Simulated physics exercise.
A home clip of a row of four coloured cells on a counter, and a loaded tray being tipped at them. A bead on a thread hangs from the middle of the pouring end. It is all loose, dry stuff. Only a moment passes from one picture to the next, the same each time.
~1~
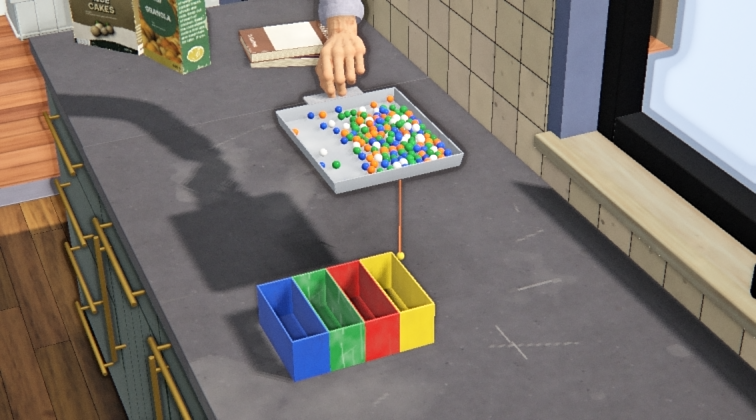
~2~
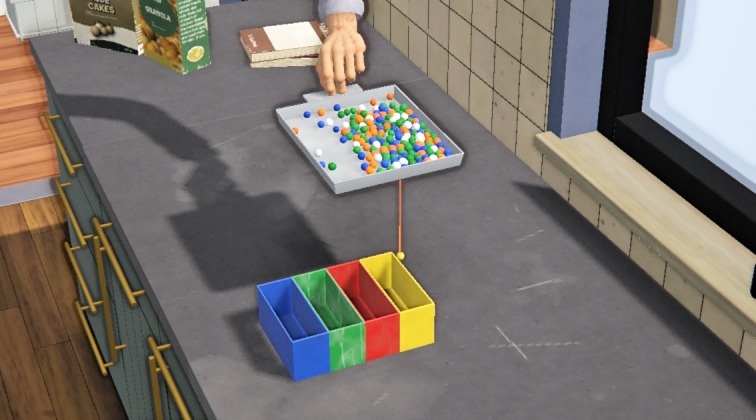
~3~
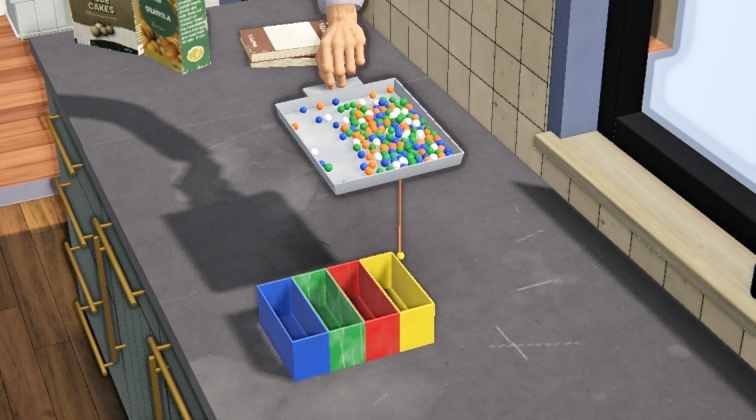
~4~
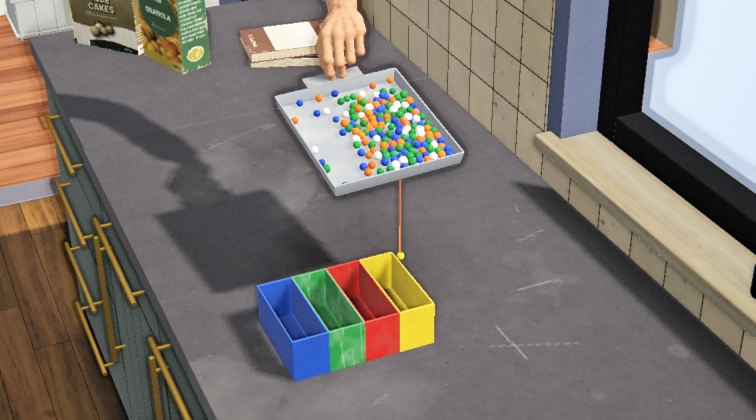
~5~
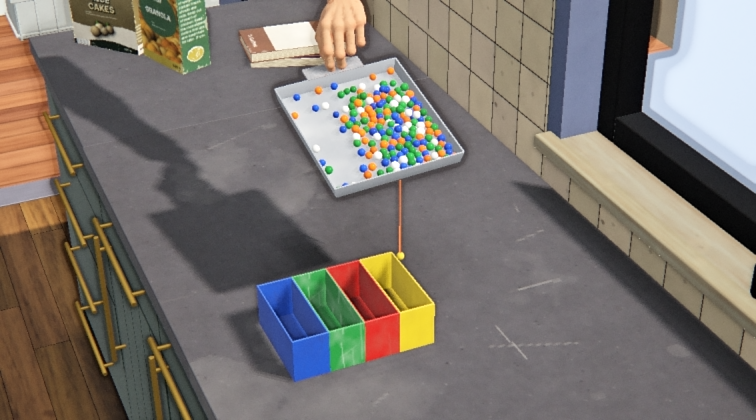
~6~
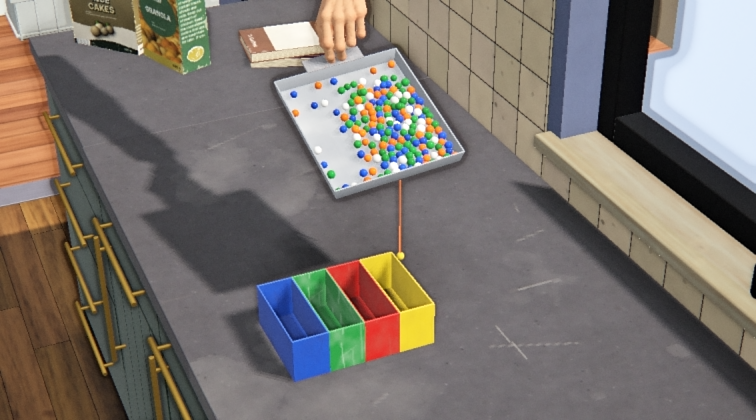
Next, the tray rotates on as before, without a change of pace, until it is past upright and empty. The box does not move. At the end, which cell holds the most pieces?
It favours the red compartment.
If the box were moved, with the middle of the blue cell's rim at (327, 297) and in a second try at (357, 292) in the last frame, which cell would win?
At the first place the cell in green, at the second the blue cell.
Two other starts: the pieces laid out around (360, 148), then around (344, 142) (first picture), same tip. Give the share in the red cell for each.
Near 40 % and 40 %.
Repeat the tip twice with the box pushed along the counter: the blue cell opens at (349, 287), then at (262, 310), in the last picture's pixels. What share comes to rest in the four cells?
Near 80 % and 70 %.
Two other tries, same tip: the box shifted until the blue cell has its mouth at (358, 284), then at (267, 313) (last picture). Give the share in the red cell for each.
In turn 10 and 40 in a hundred.
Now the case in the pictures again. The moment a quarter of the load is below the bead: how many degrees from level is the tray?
At about 80°.
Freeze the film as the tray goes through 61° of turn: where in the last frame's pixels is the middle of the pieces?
Close to (378, 162).
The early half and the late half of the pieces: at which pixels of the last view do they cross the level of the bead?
Around (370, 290) and then (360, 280).
Shortly afterwards, tray tipped steeply; all but a few on the tray; only a few in the green cell; a little falling or outside the box.
Next, tray tipped right over; a little on the tray; near a third in the red cell; near a quarter in the green cell; a little in the yellow cell; only a few in the blue cell; near a quarter falling or outside the box.
Some moments later, tray tipped past a quarter turn; near half in the red cell; near a quarter in the green cell; near a quarter in the yellow cell; a little in the blue cell; a little falling or outside the box.
In the end, tray tipped past a quarter turn; near half in the red cell; near a quarter in the green cell; near a quarter in the yellow cell; a little in the blue cell; a little outside the box.
